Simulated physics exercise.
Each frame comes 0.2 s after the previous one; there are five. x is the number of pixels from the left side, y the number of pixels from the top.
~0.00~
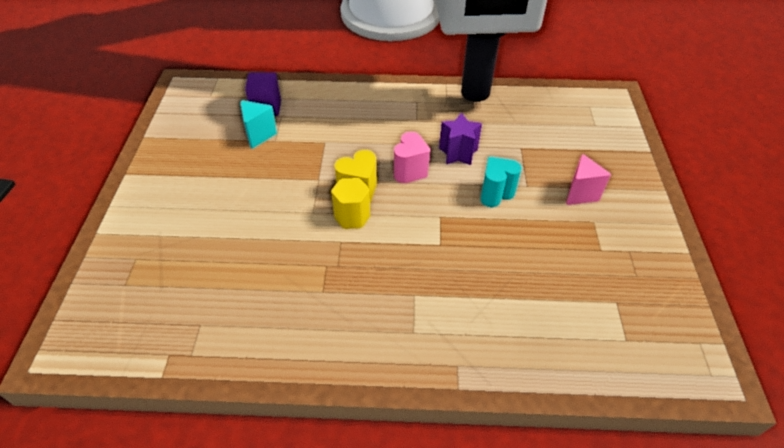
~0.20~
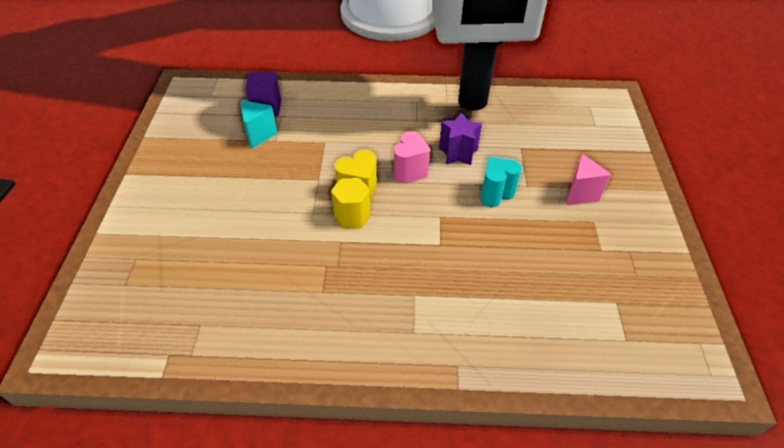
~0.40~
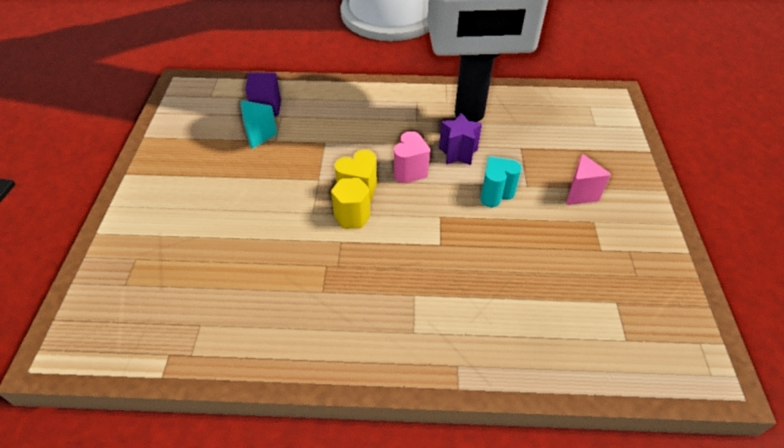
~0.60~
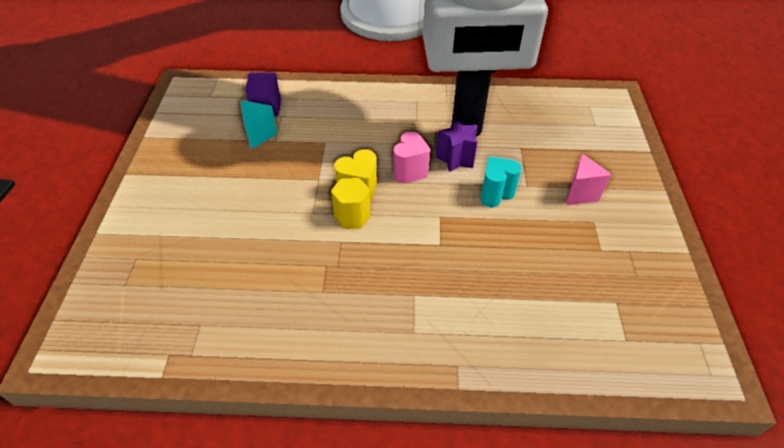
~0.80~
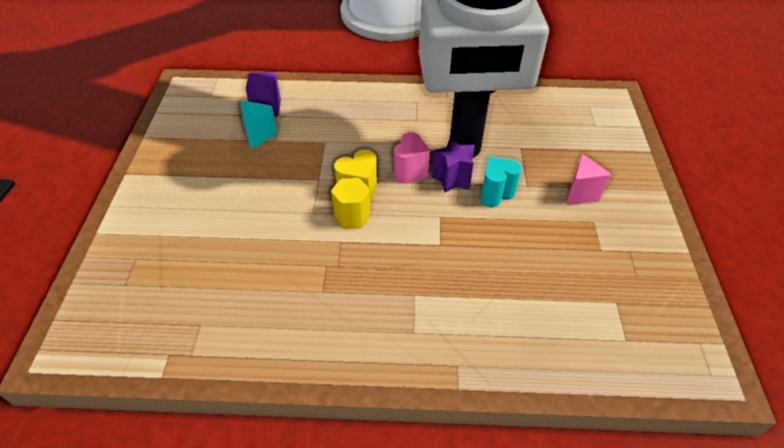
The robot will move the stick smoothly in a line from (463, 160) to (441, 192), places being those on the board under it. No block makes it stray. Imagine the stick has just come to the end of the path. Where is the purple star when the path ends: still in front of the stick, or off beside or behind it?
Ahead to the end.
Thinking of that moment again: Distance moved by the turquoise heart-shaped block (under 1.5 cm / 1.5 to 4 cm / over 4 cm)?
Once the path ends, it will sit under 1.5 cm from where it is now.
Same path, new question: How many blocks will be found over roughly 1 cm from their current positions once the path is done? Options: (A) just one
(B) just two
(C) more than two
A - just one.
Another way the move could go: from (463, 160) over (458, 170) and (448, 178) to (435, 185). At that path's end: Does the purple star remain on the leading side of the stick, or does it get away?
The purple star won't leave the front of the stick.
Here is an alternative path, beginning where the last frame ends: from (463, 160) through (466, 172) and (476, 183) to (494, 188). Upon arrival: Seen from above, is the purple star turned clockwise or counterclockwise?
If we look at it from overhead, the purple star pivots clockwise.
What follows on the original path. Halfway along, stick (454, 164); purple star (445, 169).
At the end, stick (442, 181); pink heart-shaped block not moved; purple star (432, 187); turquoise heart-shaped block not moved.
